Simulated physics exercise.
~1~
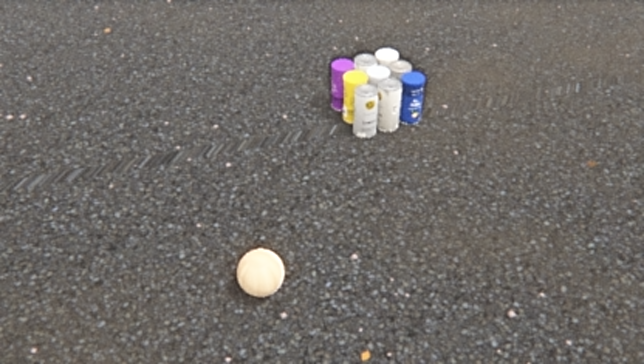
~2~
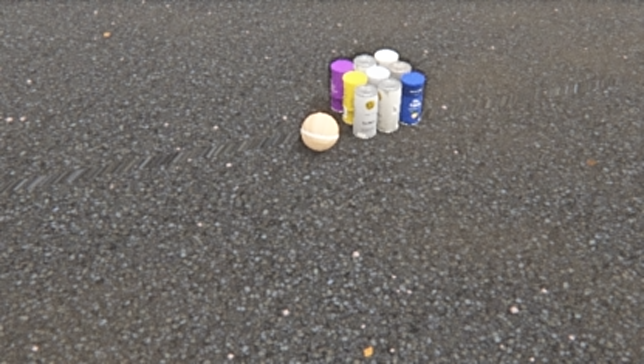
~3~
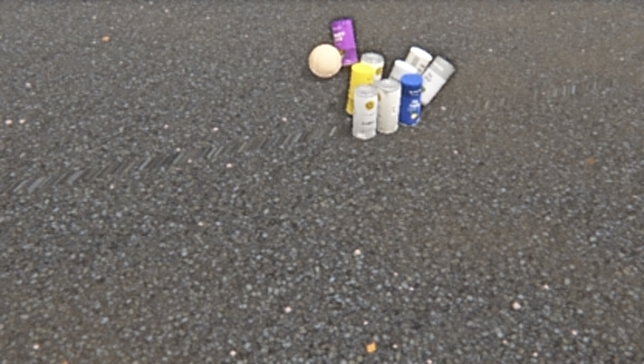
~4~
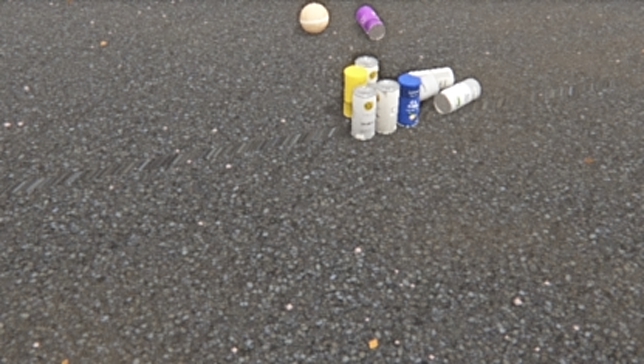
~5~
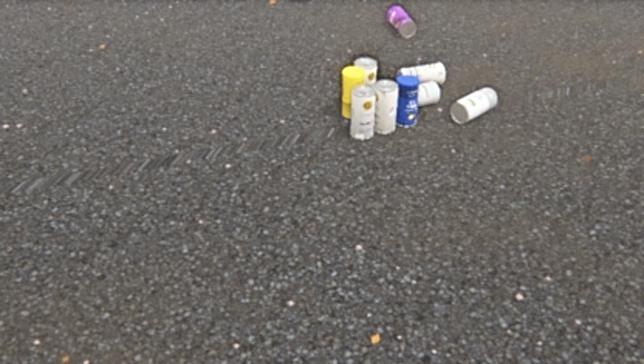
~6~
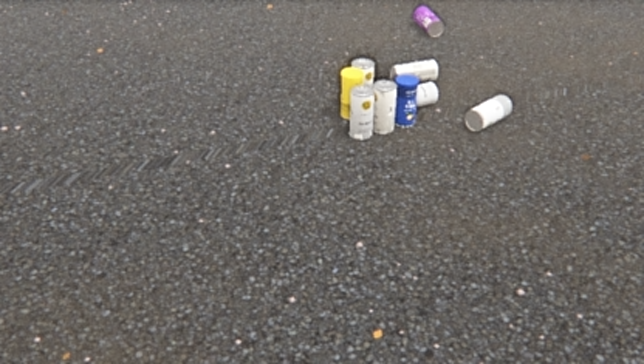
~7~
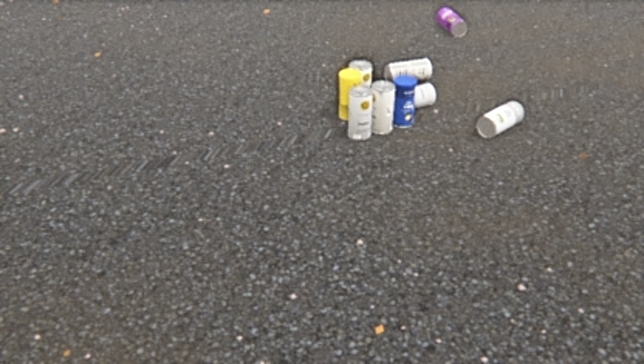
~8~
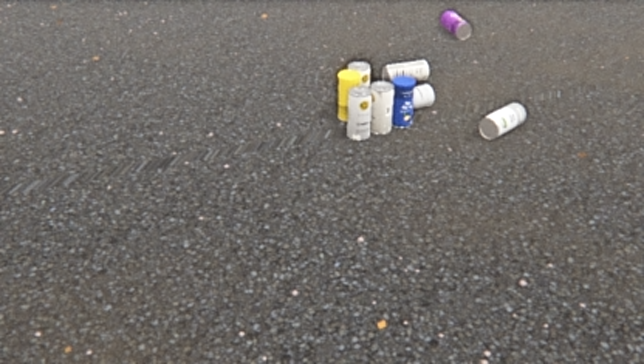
Pale ball rolling into clustered canisters on asphalt, knocking purple and white ones over while yellow and blue stay standing.
